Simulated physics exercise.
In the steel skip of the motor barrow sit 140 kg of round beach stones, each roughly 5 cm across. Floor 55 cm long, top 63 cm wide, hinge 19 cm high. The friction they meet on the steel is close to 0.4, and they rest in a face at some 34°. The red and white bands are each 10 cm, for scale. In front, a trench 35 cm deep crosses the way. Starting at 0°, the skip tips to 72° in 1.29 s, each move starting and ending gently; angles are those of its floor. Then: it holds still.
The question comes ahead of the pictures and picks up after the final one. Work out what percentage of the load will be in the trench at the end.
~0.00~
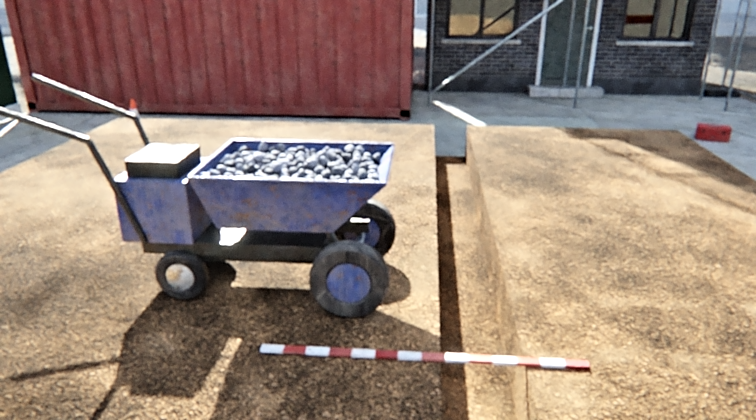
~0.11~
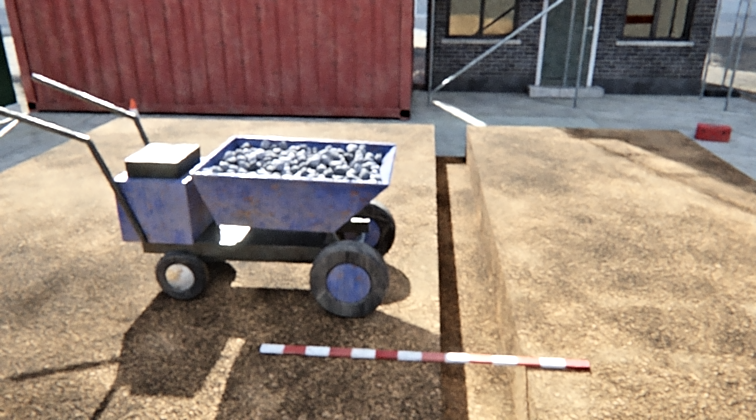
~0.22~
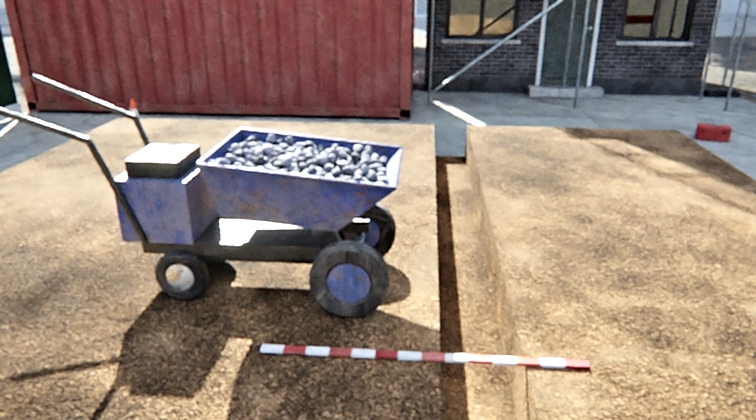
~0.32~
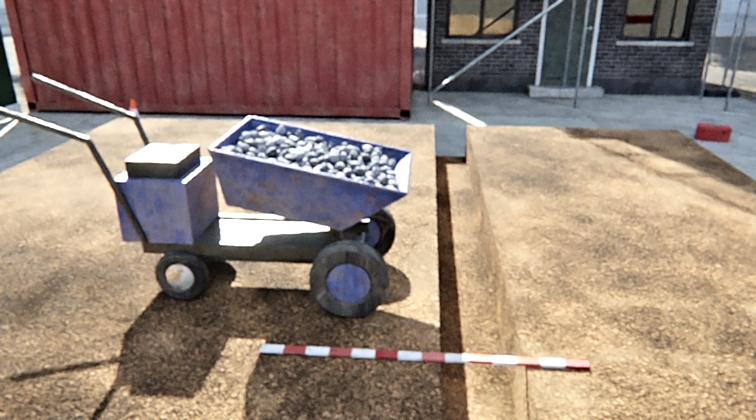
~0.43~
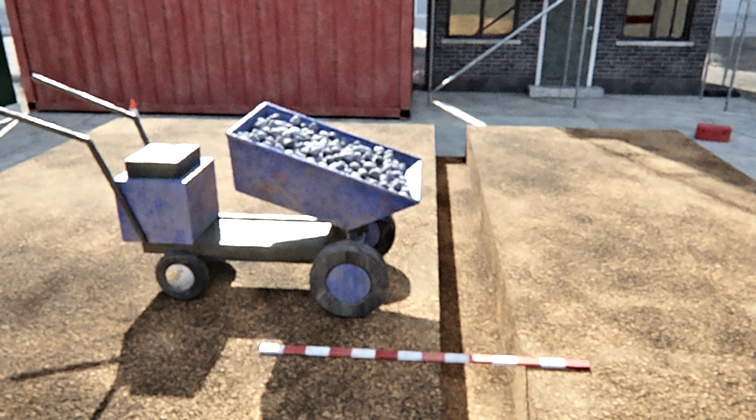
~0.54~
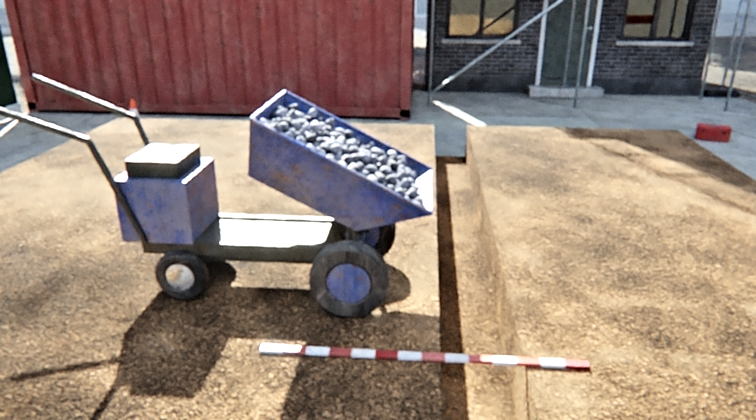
It comes to roughly 64 percent of the load.
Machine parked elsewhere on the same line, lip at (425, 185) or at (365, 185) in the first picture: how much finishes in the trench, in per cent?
First place: Near 20%; second place: Near 90%.
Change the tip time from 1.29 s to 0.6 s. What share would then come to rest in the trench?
50 %.
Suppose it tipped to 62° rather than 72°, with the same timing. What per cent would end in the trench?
Roughly 65 percent.
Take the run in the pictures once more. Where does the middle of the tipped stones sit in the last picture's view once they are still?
Their middle lands near (491, 329).
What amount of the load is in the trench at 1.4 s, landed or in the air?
At that moment: Approx. 45 %.
After 1.0 s the floor is at 61°; 98 % in the skip, 2 % in the trench; the foremost stones are at (476, 248).
After 1.4 s the floor is at 72°; 32 % in the skip, 44 % in the trench, 24 % past the trench; the foremost stones are at (600, 307).
After 1.7 s the floor is at 72°; 6 % in the skip, 58 % in the trench, 36 % past the trench; the foremost stones are at (698, 307).
After 3.7 s the floor is at 72°; 0 % in the skip, 64 % in the trench, 36 % past the trench; the foremost stones are past the picture's edge.
